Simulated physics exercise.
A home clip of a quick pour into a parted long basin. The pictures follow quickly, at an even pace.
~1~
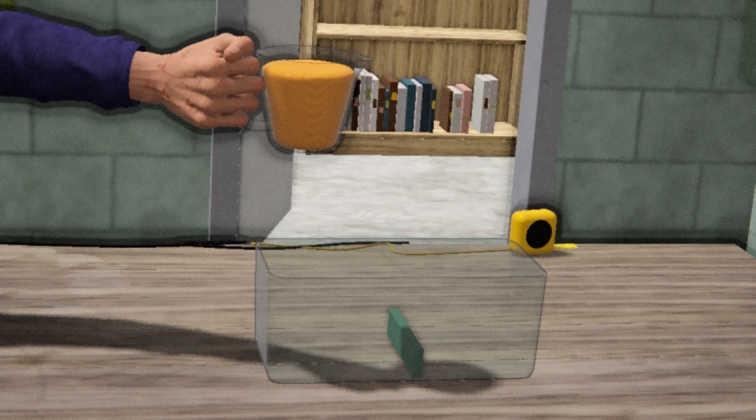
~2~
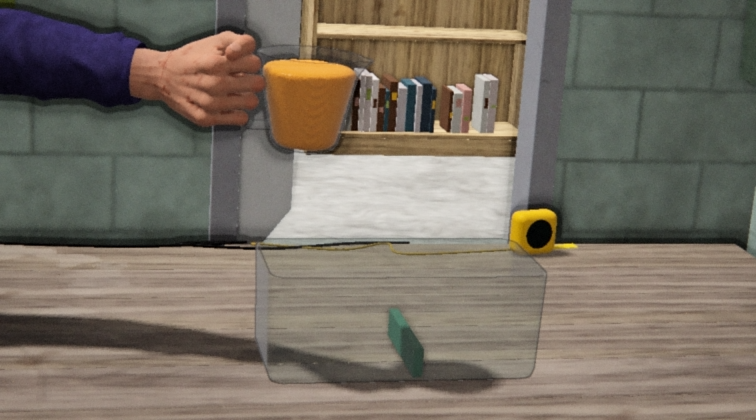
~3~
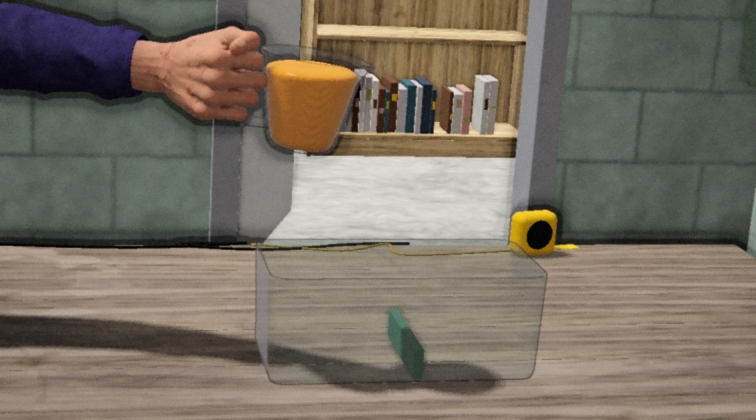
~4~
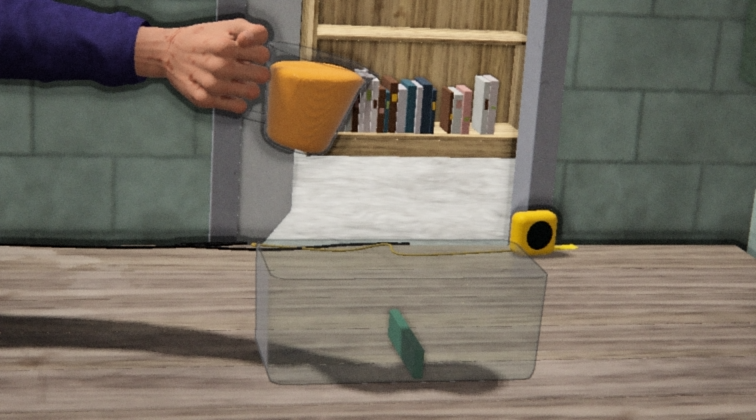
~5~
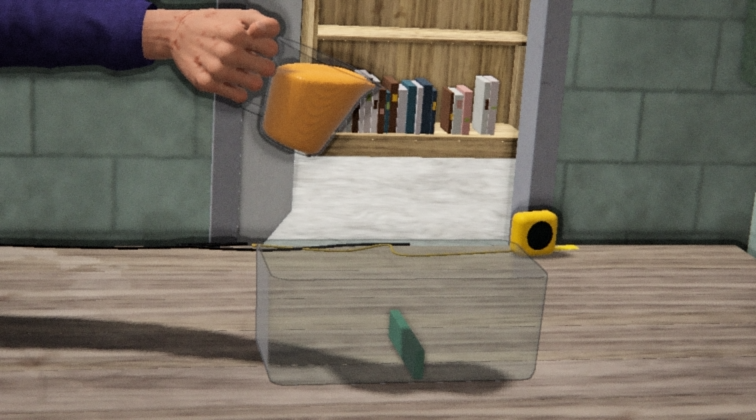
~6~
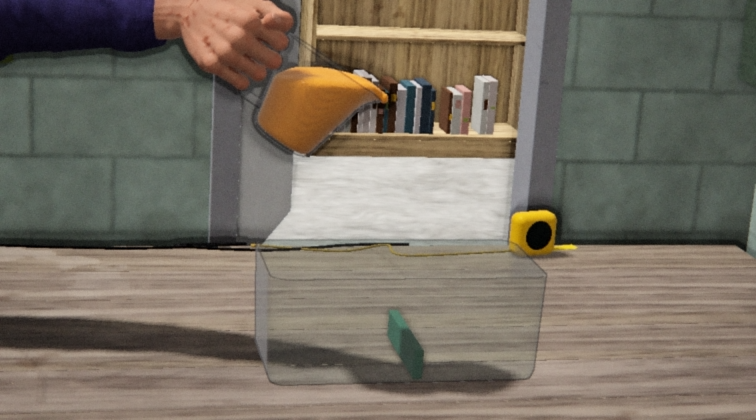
In this clip, a hand in a purple sleeve holds an orange cup above a clear basin with a green divider on a wooden table, then moves slightly right as the cup tilts increasingly to the right.
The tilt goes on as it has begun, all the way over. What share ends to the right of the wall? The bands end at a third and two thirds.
The share right of the wall is from a third to two thirds.
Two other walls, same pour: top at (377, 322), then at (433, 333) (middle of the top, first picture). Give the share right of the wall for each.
Near 90 % and 20 %.
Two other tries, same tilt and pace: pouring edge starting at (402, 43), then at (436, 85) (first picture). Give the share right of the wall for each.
About 85 and 85 per cent.
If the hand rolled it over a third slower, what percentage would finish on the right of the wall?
Some 70 per cent.
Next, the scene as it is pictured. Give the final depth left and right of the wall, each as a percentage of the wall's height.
Near 30 on the left, 40 on the right.
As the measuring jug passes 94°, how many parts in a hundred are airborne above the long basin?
About 35 per cent.
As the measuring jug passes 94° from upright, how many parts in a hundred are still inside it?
Some 40 per cent.
A moment on, the measuring jug is tipped on its side and 39 per cent is still to pour, 1 is left of the wall and 25 right of it.
Next, the measuring jug is tipped right over and 2 per cent is still to pour, 33 is left of the wall and 54 right of it.
Then the measuring jug is tipped right over and 0 per cent is still to pour, 44 is left of the wall and 55 right of it.
Later the measuring jug is tipped right over and 0 per cent is still to pour, 44 is left of the wall and 55 right of it.
Finally, 44 per cent lies left of the wall, 55 right of it and 1 outside.
